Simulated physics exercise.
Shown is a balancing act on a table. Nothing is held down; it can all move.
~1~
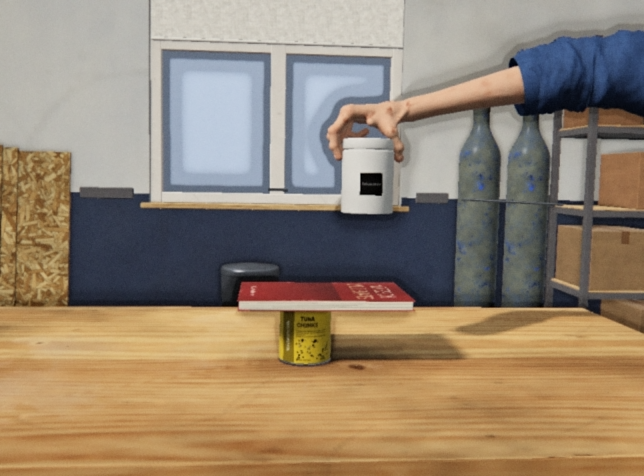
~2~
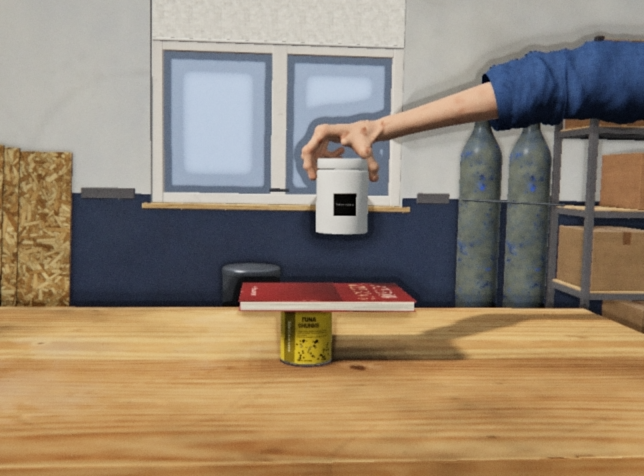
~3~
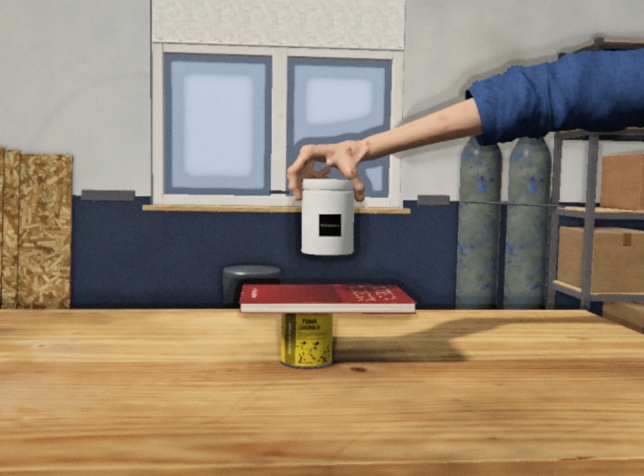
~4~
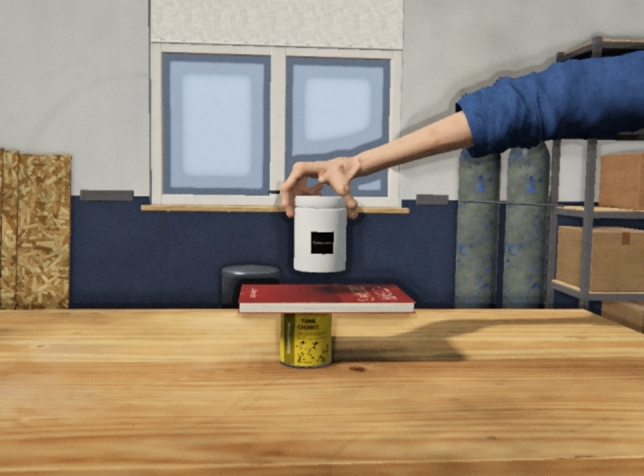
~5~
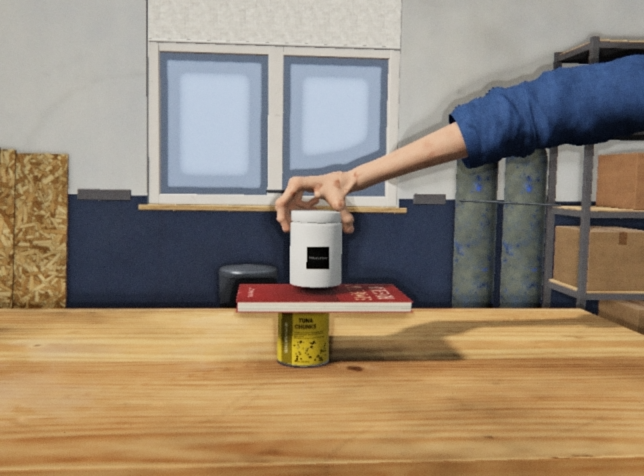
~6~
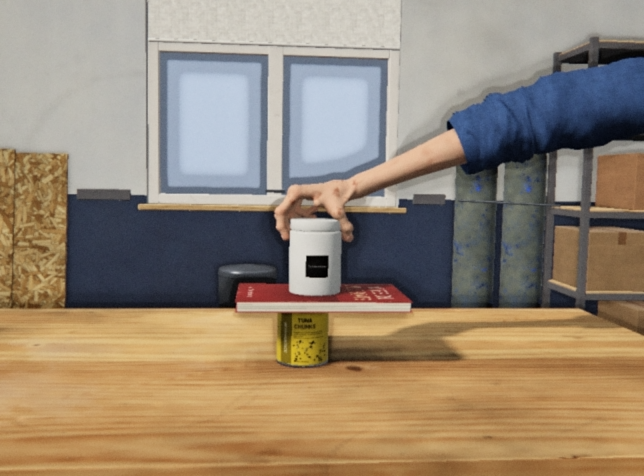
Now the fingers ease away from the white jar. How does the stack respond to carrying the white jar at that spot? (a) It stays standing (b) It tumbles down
Answer: A.
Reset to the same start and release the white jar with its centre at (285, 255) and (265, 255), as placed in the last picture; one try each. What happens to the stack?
Stands firm, then stands firm.
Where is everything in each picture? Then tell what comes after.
In the first frame, on its way; white jar (368, 176); red book (323, 296).
In the second frame, on its way; white jar (342, 196); red book (324, 296).
In the third frame, on its way; white jar (328, 216); red book (324, 298).
In the fourth frame, on its way; white jar (320, 233); red book (323, 298).
In the fifth frame, on its way; white jar (316, 247); red book (321, 297).
In the sixth frame, in place under the hand; white jar (315, 256); red book (320, 297).
Then, 0.40 s later than the last frame, all is still.
Then, 1.10 s later than the last frame, white jar resting near (315, 256).
When it is over, all 3 as before. End places, in pixels of the last picture, white jar near (315, 256). The stack stays up.
